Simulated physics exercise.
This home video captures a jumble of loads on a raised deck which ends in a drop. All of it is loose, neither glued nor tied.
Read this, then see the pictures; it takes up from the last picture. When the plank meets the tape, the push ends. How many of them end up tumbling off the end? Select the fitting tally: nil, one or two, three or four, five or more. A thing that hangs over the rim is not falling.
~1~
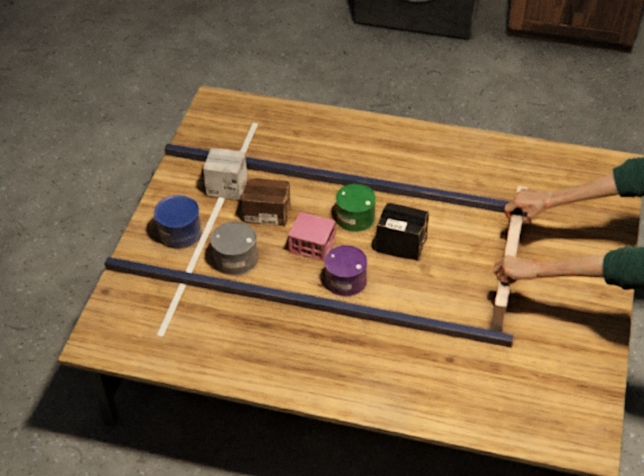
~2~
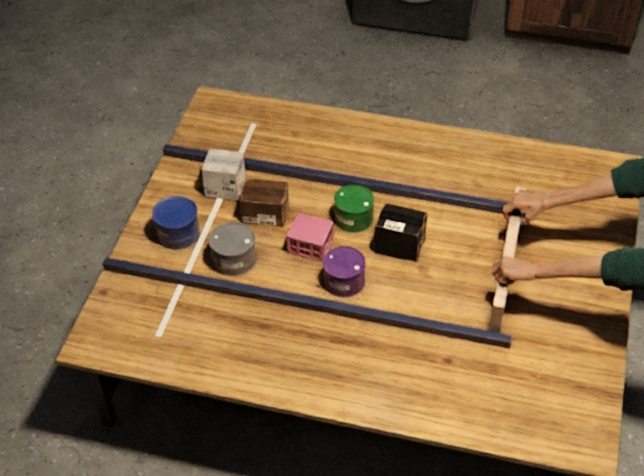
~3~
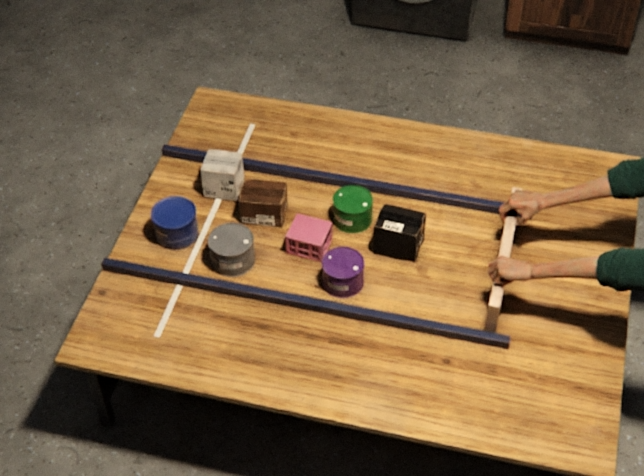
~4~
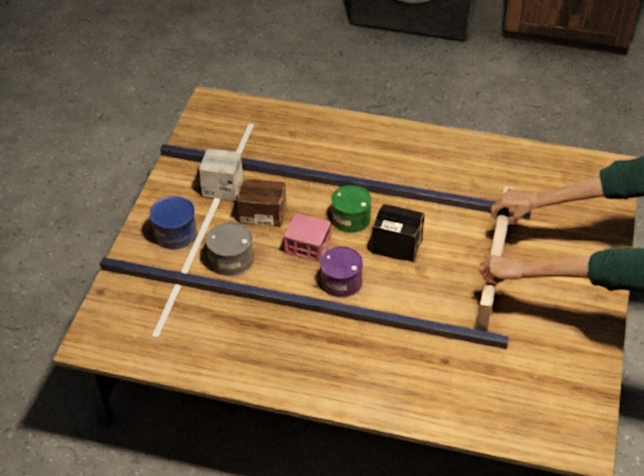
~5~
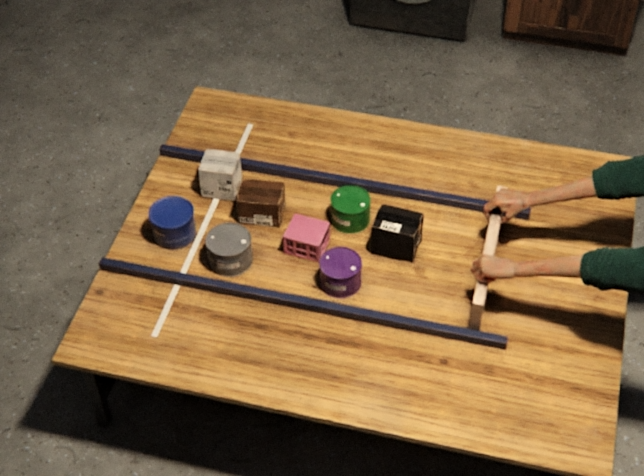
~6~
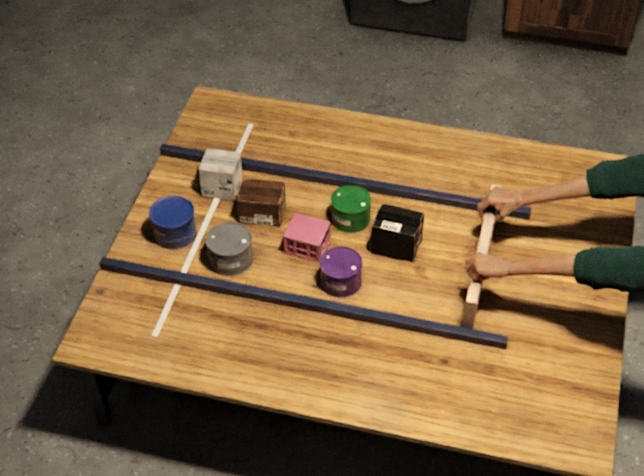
In the end, the drop-off count sits at one or a two.
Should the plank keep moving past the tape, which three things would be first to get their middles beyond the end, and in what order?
Sequence: White parcel, then blue pail, then brown parcel.
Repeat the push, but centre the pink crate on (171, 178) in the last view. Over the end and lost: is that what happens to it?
Placed like that, it leaves the surface.
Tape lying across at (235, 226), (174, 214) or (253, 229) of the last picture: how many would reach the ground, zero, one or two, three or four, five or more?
Going one by one, the answers are not one, at least five and zero.
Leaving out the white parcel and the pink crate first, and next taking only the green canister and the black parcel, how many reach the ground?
In the first try 0, in the other 0.
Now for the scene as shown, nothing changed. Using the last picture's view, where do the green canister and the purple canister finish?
In order, first (204, 172), then (172, 241).
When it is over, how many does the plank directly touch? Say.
The figure is 3.
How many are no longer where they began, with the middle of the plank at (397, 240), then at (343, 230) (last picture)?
I make it 2 at the first spot and 4 at the other.
Soon after, none off yet; blue pail at rest near (173, 223); white parcel at rest near (221, 175); grey canister at rest near (230, 249).
After that, none off yet; blue pail at rest near (173, 223); white parcel displaced a little near (212, 172); grey canister displaced a little near (210, 256).
In the end, the number that fall off is one or two; gone, white parcel and blue pail.
